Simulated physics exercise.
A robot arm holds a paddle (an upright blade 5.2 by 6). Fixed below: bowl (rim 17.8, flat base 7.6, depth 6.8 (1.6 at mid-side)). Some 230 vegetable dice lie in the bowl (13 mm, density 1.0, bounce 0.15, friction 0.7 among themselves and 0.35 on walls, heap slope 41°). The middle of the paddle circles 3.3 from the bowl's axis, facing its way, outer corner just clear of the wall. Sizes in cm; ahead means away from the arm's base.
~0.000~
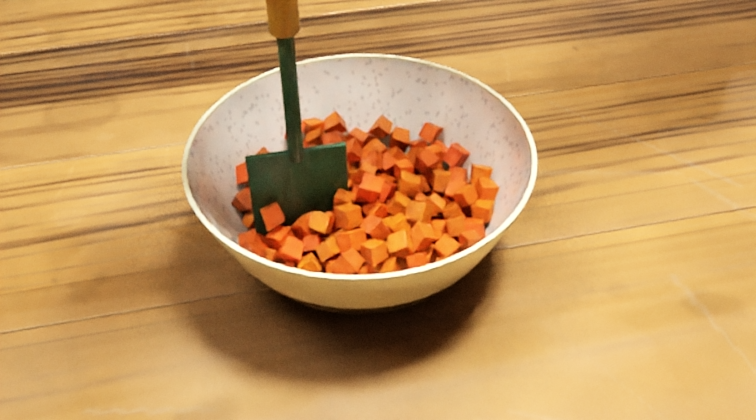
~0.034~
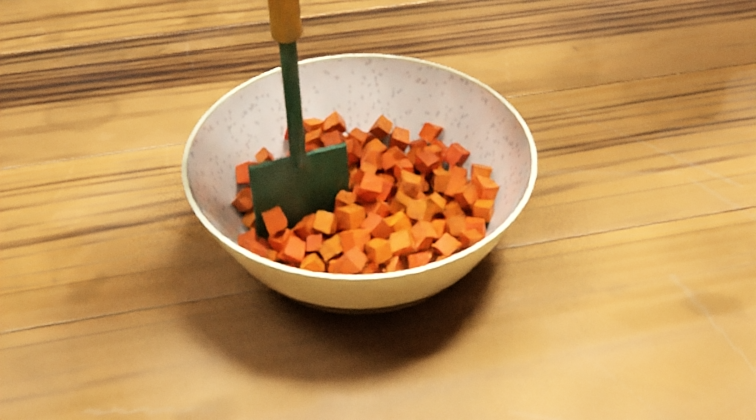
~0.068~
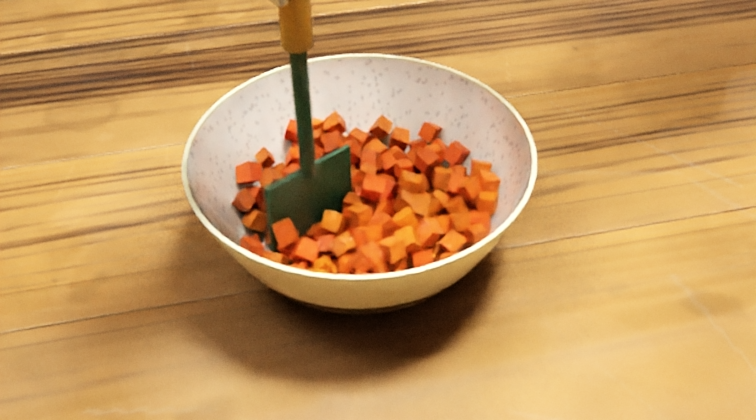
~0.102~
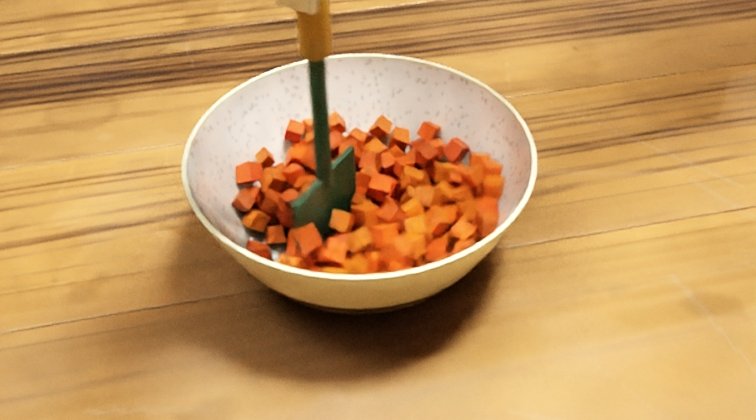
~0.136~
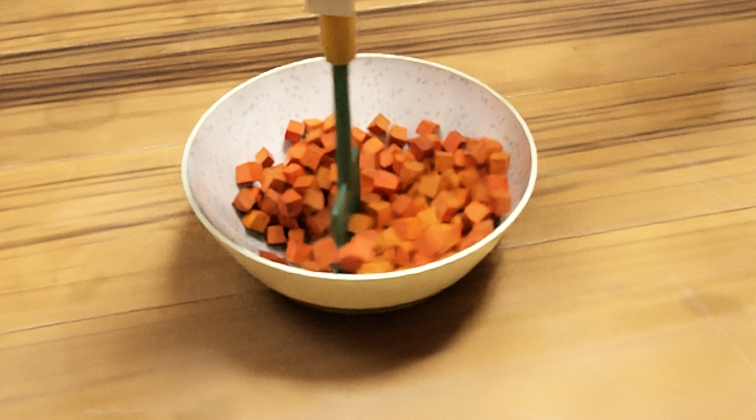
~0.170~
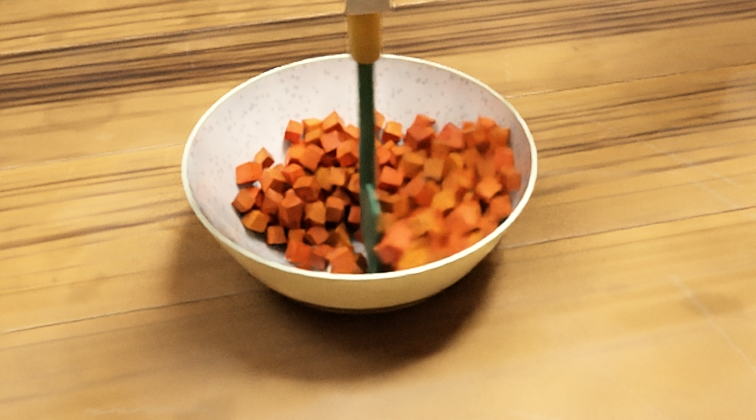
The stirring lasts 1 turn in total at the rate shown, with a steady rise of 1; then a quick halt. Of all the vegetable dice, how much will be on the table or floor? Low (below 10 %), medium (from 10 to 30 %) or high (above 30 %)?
On the table or floor the share is medium, from 10 to 30 %.
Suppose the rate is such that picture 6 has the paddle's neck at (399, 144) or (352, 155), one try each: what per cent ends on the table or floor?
Some 20 and 10 per cent.
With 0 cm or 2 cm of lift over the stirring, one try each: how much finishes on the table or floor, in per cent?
Some 15 and 15 per cent.
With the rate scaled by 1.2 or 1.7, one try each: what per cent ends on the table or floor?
About 20 and 35 per cent.
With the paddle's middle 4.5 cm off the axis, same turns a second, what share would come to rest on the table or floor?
It would be near 10 per cent.
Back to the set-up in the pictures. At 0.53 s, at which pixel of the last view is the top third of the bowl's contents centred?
At about (260, 141).
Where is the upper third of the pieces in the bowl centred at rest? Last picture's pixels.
At about (312, 237).
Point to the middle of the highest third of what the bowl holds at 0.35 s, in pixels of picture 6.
At about (405, 94).
After 0.35 s, 191° round, highest piece 9 above the table; 224 in the bowl, 1 on the table or floor, 9 in flight or on the tool.
After 0.53 s, 296° round, highest piece 9 above the table; 206 in the bowl, 19 on the table or floor, 9 in flight or on the tool.
After 0.82 s, 0° round, highest piece 8 above the table; 197 in the bowl, 37 on the table or floor.
After 1.52 s, 0° round, highest piece 8 above the table; 197 in the bowl, 37 on the table or floor.
At rest, 197 in the bowl, 37 on the table or floor. That is 16 % on the table or floor.
